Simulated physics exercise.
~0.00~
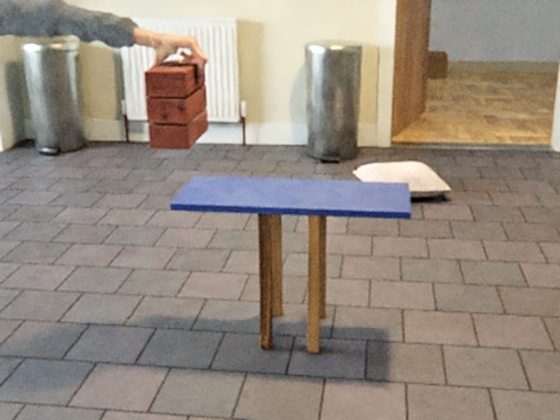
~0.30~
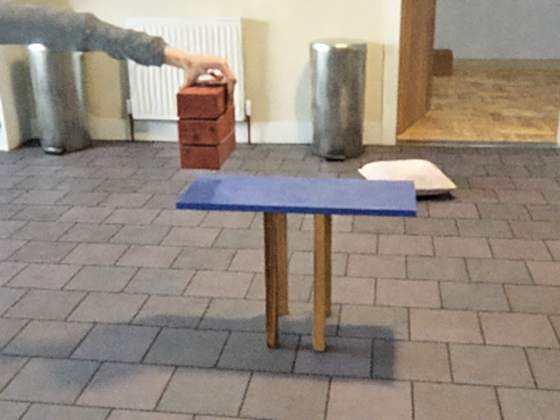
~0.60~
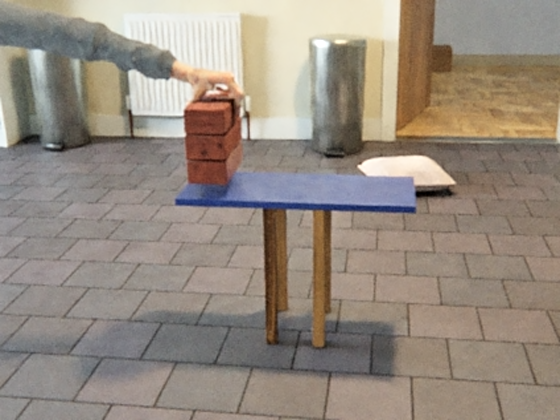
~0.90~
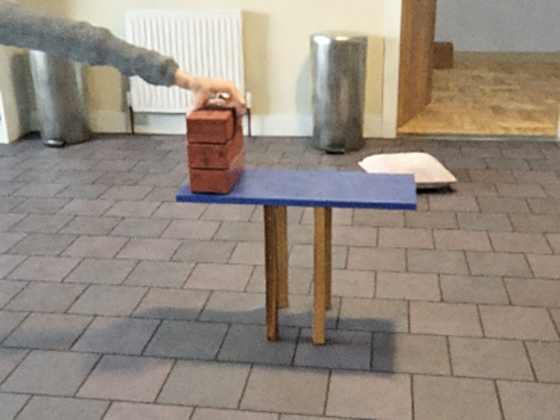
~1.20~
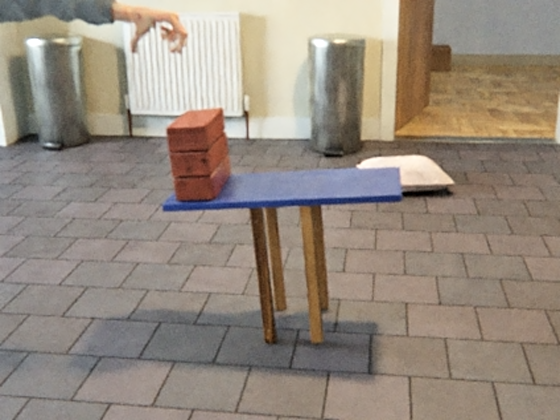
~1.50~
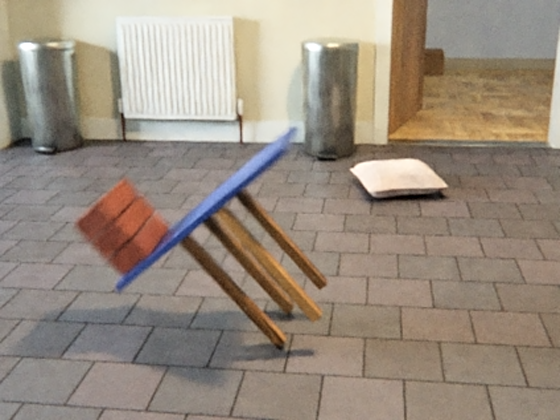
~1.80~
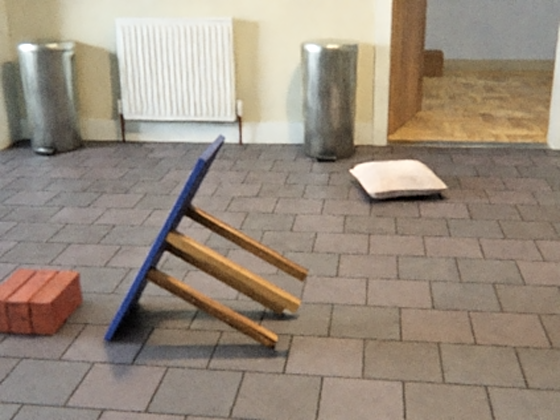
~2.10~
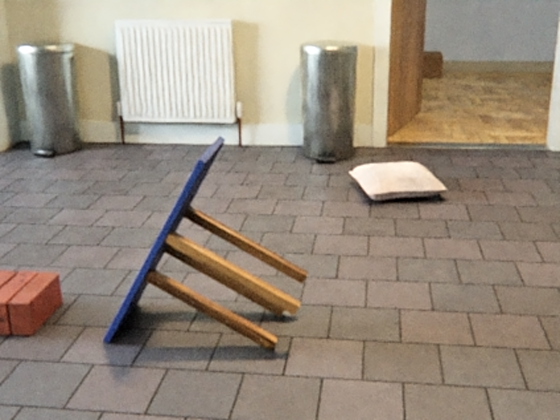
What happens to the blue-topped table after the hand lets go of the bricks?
It overbalances toward the left, where the bricks were set, and comes to rest tipped over on the edge of its top with its legs pointing out to the right.
